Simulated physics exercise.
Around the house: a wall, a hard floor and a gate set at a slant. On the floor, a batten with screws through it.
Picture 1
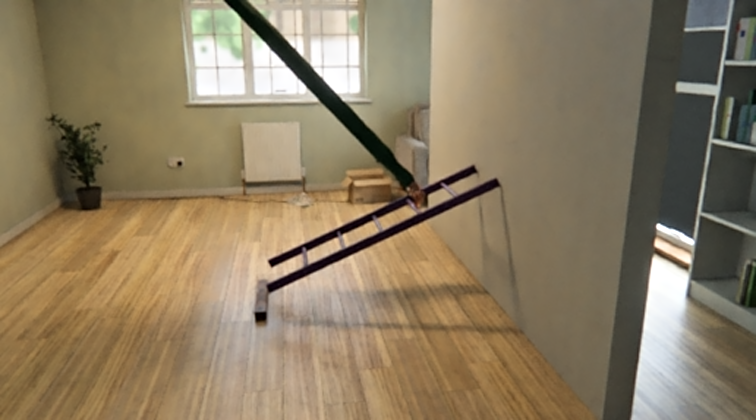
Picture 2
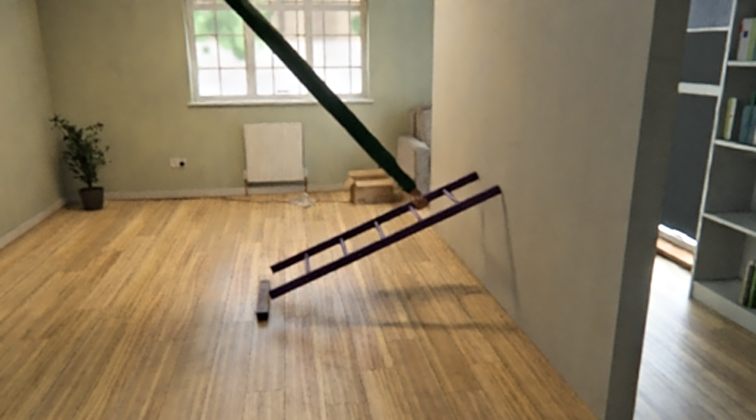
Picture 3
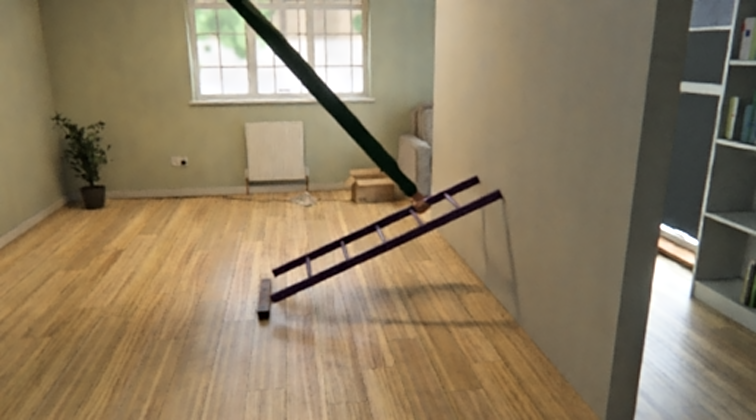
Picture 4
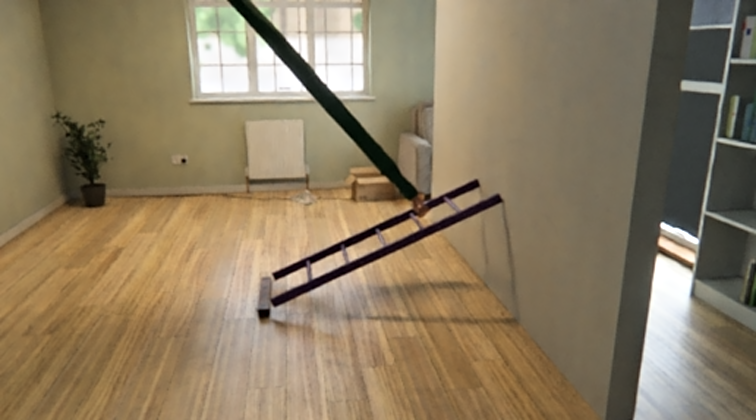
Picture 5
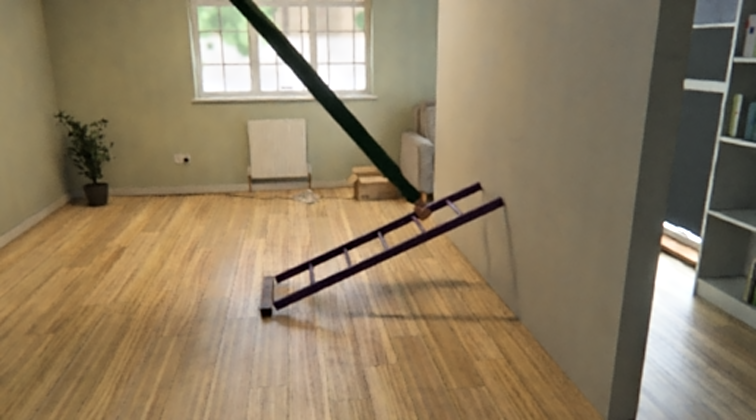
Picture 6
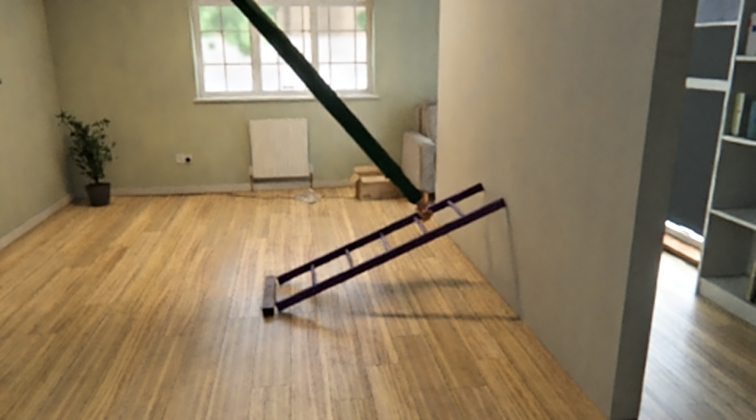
In a bare wood-floored room, a dark green pole holding a slanted purple ladder-like gate sinks very slightly beside a low batten.
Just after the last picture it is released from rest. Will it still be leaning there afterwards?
The purple gate remains leaning.
Then, 0.10 s on from there, purple gate moving near (385, 245).
Then, 0.52 s on from there, purple gate at rest near (385, 245).
In the end, the purple gate stays up, near (385, 245).
